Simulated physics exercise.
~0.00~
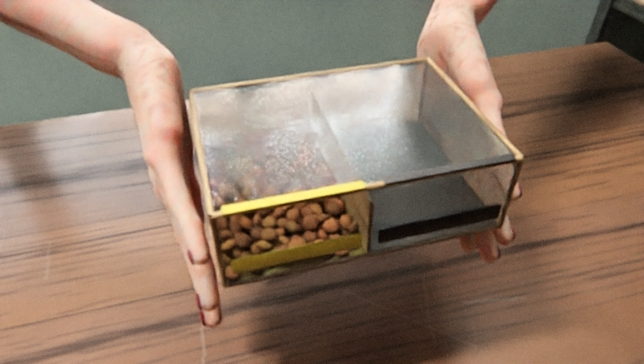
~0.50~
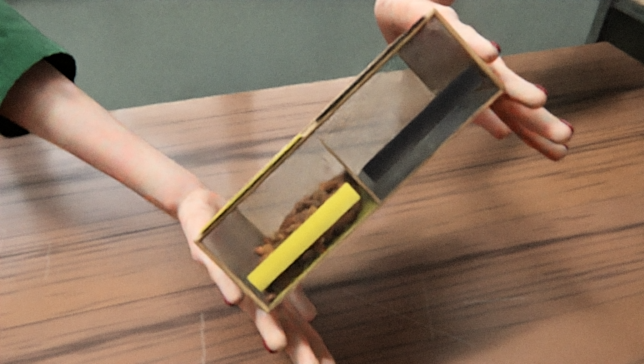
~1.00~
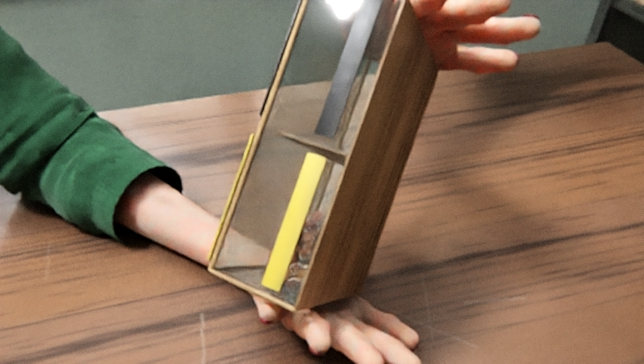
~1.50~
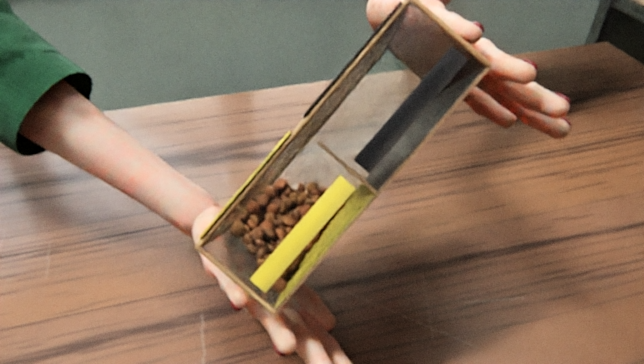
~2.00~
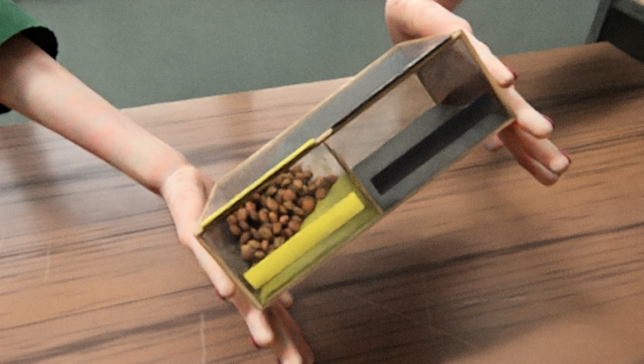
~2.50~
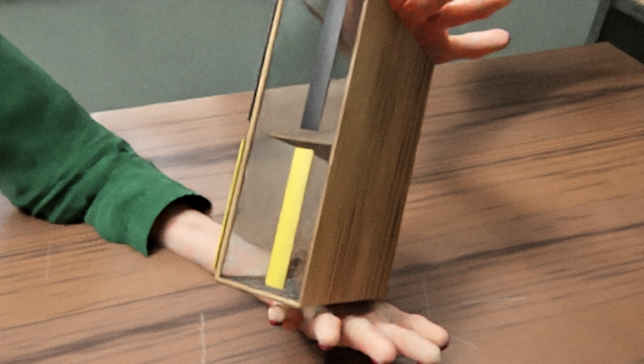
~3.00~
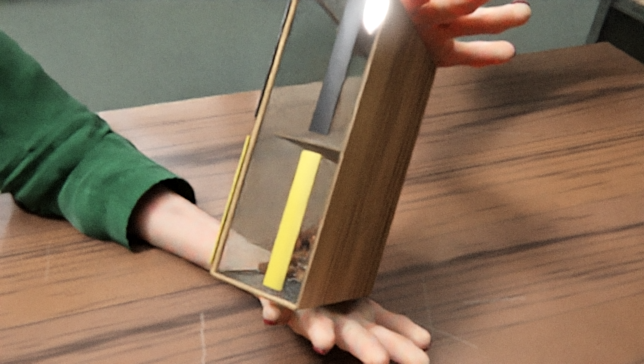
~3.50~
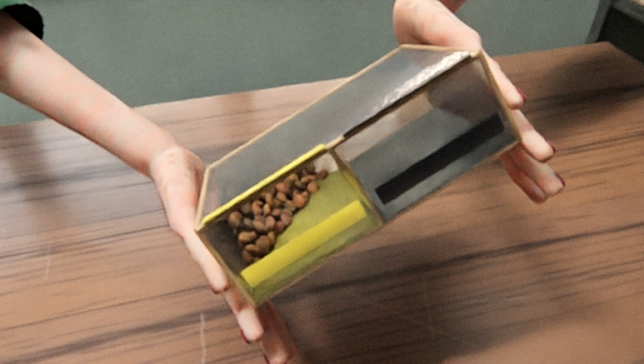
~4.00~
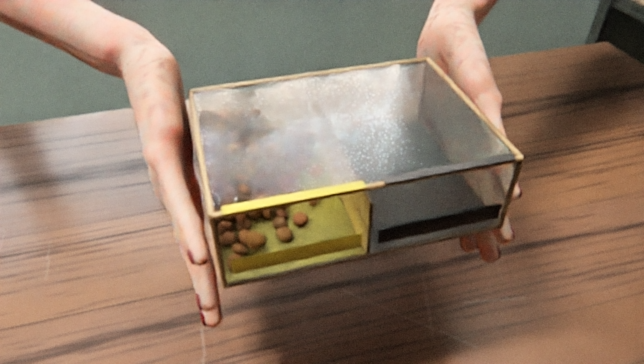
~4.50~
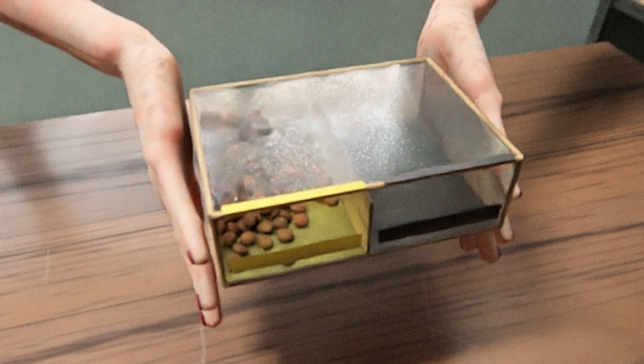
At first, two hands hold a clear-lidded box level above a wooden table, with brown kibble in the yellow-marked compartment on the left and nothing in the black-marked one on the right. The hands tip the box steeply, left end down, until it stands nearly upright and its wooden underside shows. They ease it partway back, and the kibble shows heaped in the lower compartment. Then they tilt it steeply again, even a little further than before. Finally they bring it back level and hold it there, the kibble still on the yellow side and the black side empty.
